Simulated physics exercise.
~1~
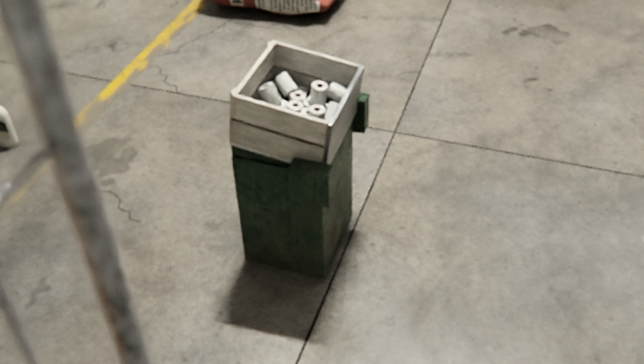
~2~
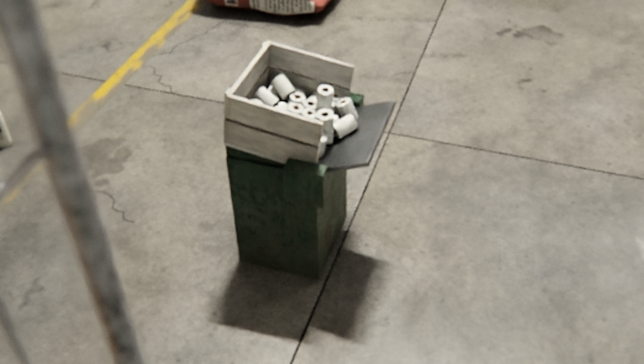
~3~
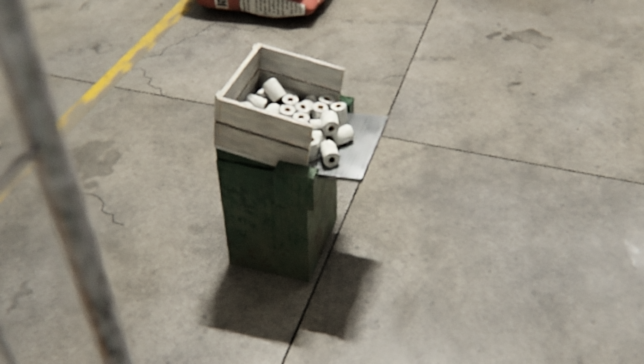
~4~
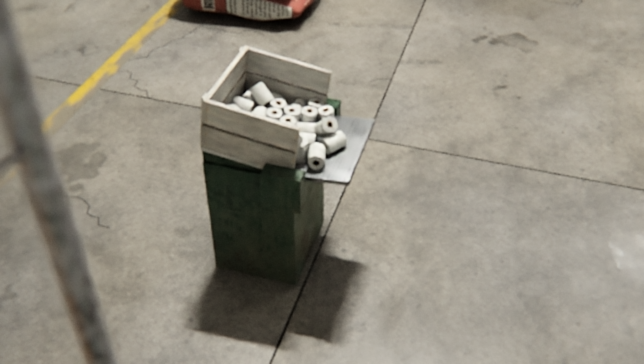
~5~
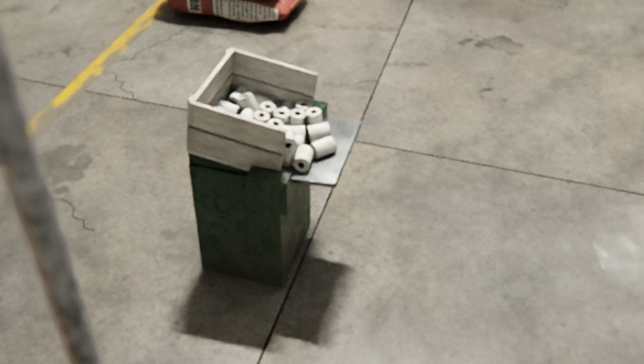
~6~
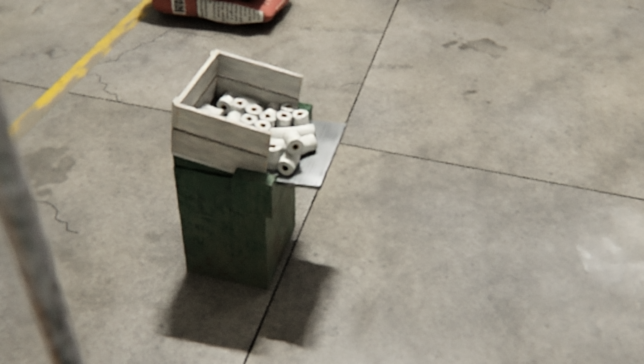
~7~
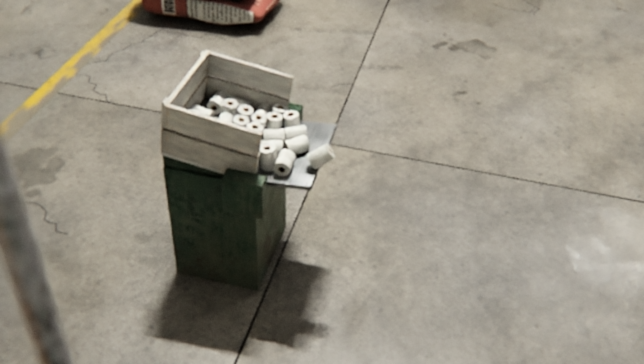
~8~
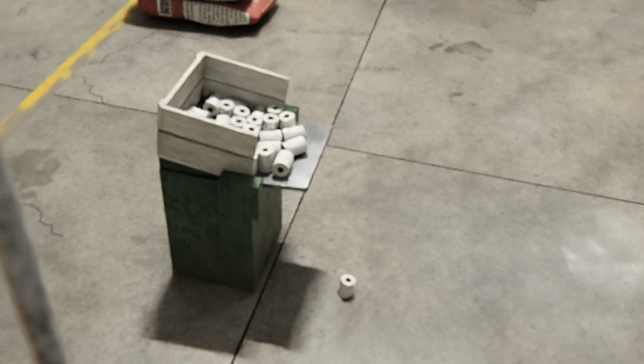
A flap on the right side of a white bin, set on a green stand, swings down flat, and white paper rolls slide out onto it and bunch up. One roll tips off the edge and ends on the concrete floor, while the others stay in the bin and on the flap.
